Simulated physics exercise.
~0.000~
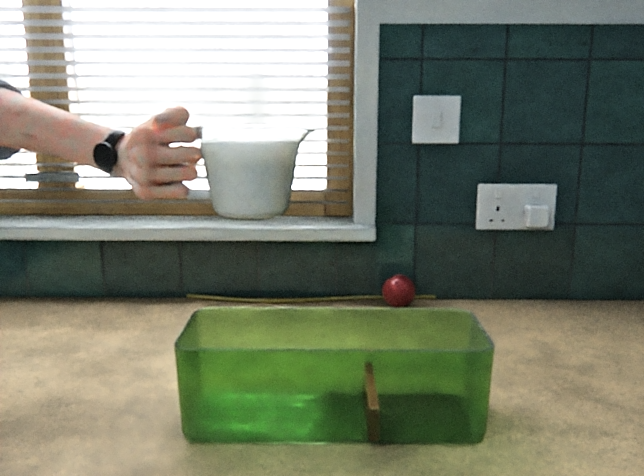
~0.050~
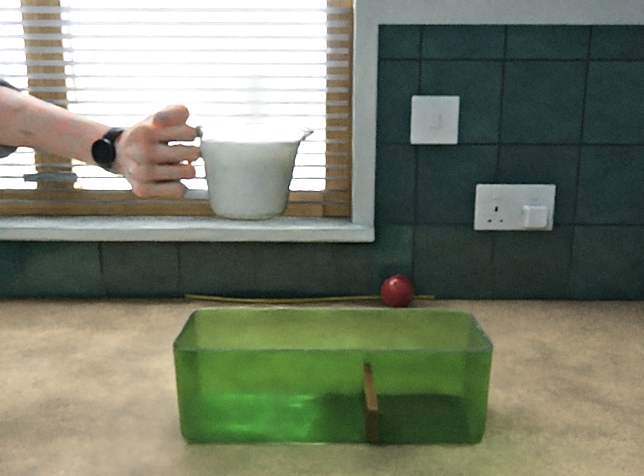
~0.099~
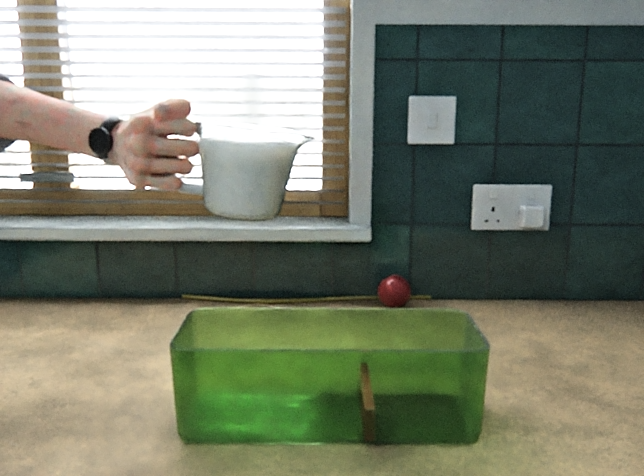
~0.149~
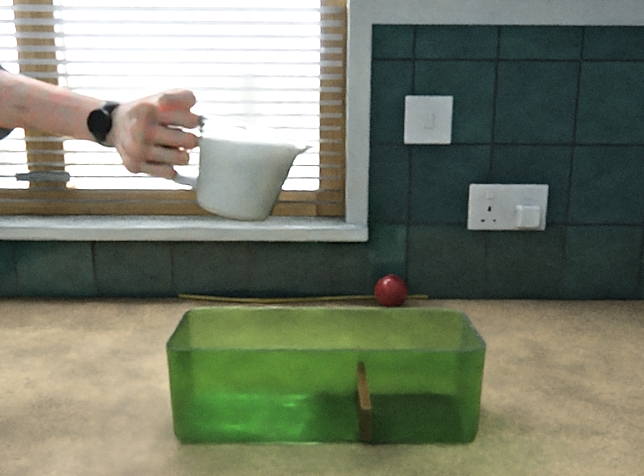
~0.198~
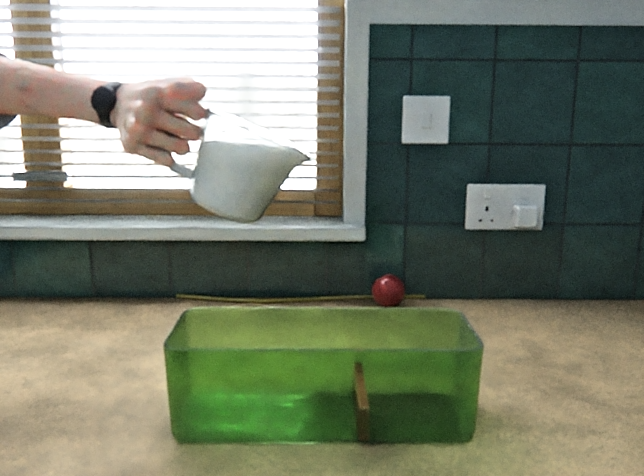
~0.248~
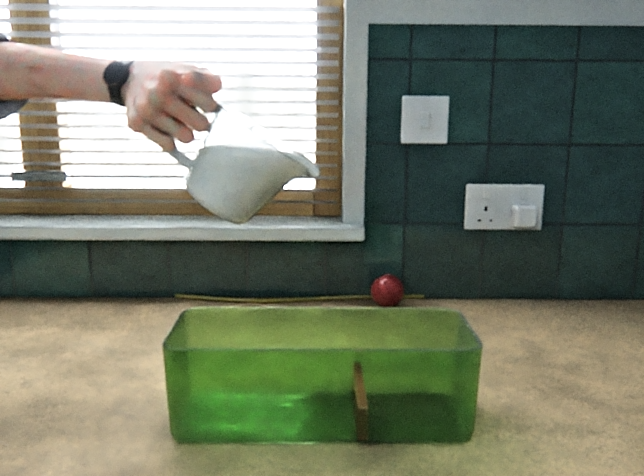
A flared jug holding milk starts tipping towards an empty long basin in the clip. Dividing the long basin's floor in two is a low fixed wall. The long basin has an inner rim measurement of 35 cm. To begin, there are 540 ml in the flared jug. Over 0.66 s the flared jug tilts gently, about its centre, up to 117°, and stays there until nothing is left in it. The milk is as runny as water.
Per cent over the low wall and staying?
30 per cent.
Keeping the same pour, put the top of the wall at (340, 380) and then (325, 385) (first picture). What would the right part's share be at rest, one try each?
The first try gives 70 percent and the second 85 percent.
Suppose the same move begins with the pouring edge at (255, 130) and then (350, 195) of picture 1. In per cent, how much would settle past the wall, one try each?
Near 10 in a hundred on the first go and near 55 in a hundred on the second.
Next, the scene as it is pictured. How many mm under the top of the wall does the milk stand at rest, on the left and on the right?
About 26 mm left, about 28 mm right.
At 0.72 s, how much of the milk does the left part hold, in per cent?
That share comes to around 60 in a hundred.
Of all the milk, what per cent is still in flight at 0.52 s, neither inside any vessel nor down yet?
At that moment, about 40 percent.
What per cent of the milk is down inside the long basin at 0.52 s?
I'd put it near 32 percent.
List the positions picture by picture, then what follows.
The first picture shows tilt 0°; pouring edge (317, 128); surface from (204, 139) to (300, 140); the long basin's rim runs from (186, 328) to (482, 330); the wall's top is at (371, 385).
The second picture shows tilt 2°; pouring edge (316, 130); surface from (203, 139) to (299, 141).
The third picture shows tilt 6°; pouring edge (316, 136); surface from (203, 137) to (297, 142).
The fourth picture shows tilt 14°; pouring edge (317, 146); surface from (203, 137) to (300, 146).
The fifth picture shows tilt 24°; pouring edge (317, 159); surface from (203, 142) to (308, 151).
The sixth picture shows tilt 36°; pouring edge (317, 175); surface from (200, 154) to (312, 165); 3 per cent is over the edge.
Then, 0.52 s in, the tilt is 105° and 29 per cent is still to pour, 9 is left of the wall and 22 right of it.
Then, 0.72 s in, the tilt is 117° and 1 per cent is still to pour, 61 is left of the wall and 28 right of it.
Then, 0.93 s in, the tilt is 117° and 0 per cent is still to pour, 63 is left of the wall and 29 right of it.
Then, 1.16 s in, the tilt is 117° and 0 per cent is still to pour, 64 is left of the wall and 30 right of it.
Finally, 64 per cent lies left of the wall, 30 right of it and 6 outside.
